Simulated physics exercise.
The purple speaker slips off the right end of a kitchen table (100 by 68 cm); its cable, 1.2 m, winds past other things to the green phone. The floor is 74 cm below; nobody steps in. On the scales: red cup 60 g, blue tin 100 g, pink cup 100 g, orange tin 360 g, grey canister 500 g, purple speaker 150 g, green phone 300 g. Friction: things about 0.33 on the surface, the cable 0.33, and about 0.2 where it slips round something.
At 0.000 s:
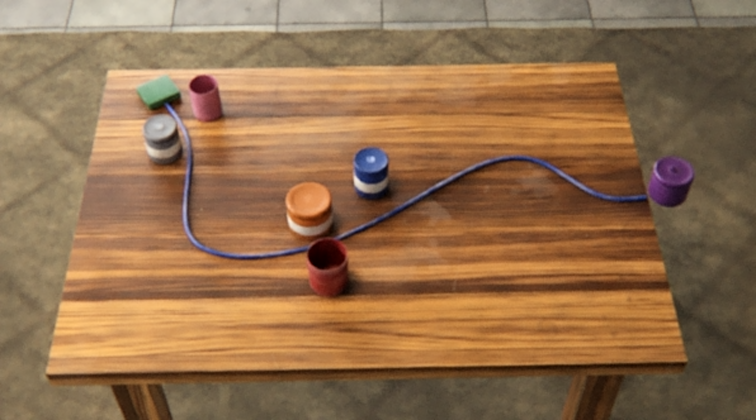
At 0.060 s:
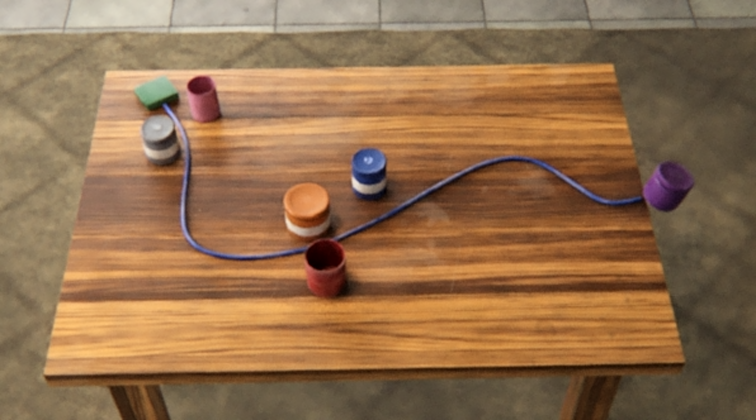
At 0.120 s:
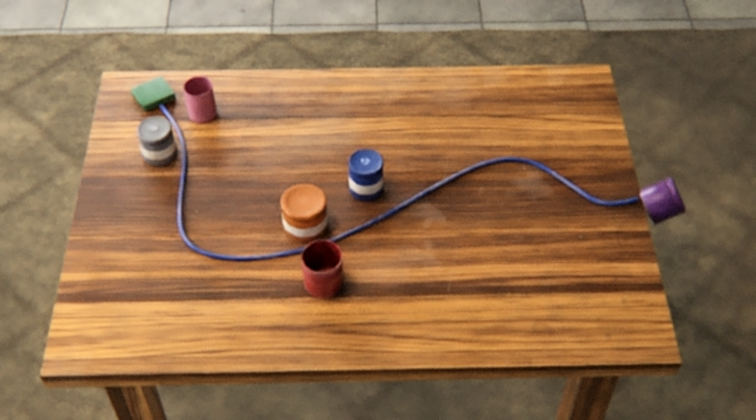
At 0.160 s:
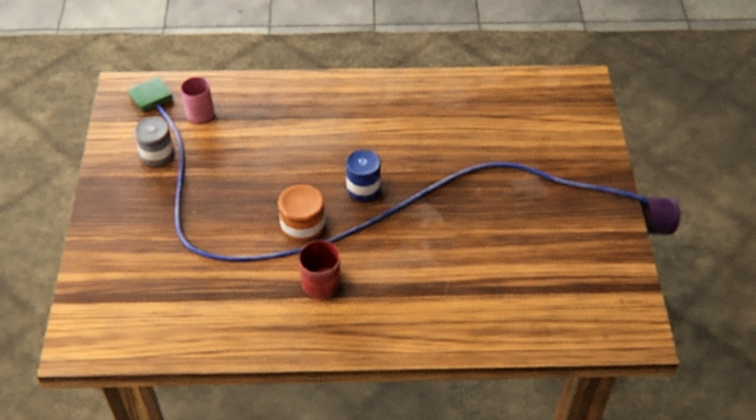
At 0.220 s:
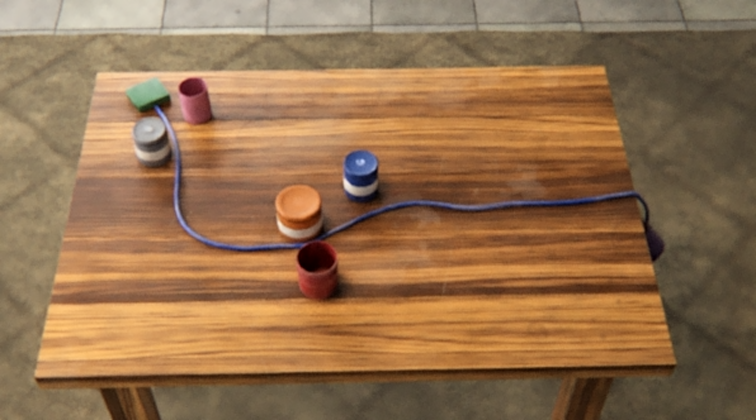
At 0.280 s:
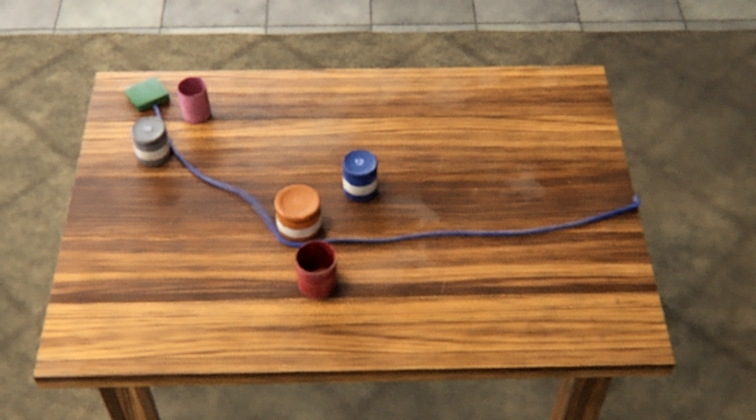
We see cups, tins, a canister and a green object on a wooden table as a purple cylinder tips over the right edge and drops from view, pulling its attached blue cable straighter across the tabletop.
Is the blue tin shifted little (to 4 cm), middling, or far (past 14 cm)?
Verdict: The blue tin hardly moves.
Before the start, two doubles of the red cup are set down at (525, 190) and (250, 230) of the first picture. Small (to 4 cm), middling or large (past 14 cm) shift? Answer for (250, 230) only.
There: Large.
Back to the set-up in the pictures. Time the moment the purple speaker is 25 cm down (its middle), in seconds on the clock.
That is: 0.30 s.
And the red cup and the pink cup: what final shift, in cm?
About: Red cup 0 cm, pink cup 0 cm.
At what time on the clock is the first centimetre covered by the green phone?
About: Green phone 0.34 s.
At 0.5 s, the cable's tail end at (167, 114); purple speaker over the edge, green phone 3 cm off its start, orange tin 2 cm off its start.
At 0.7 s, the cable's tail end at (169, 116); purple speaker over the edge, green phone 4 cm off its start, orange tin 3 cm off its start.
At 1.0 s, the cable's tail end at (171, 118); green phone 4 cm off its start at (160, 104), orange tin 3 cm off its start at (308, 189), purple speaker over the edge.
At 1.2 s, the cable's tail end at (171, 118); green phone 4 cm off its start, orange tin 3 cm off its start, purple speaker over the edge.
At 2.4 s, the cable's tail end at (171, 118); blue tin 0 cm off its start at (360, 162), green phone 4 cm off its start at (160, 104), orange tin 3 cm off its start at (308, 189), purple speaker over the edge.
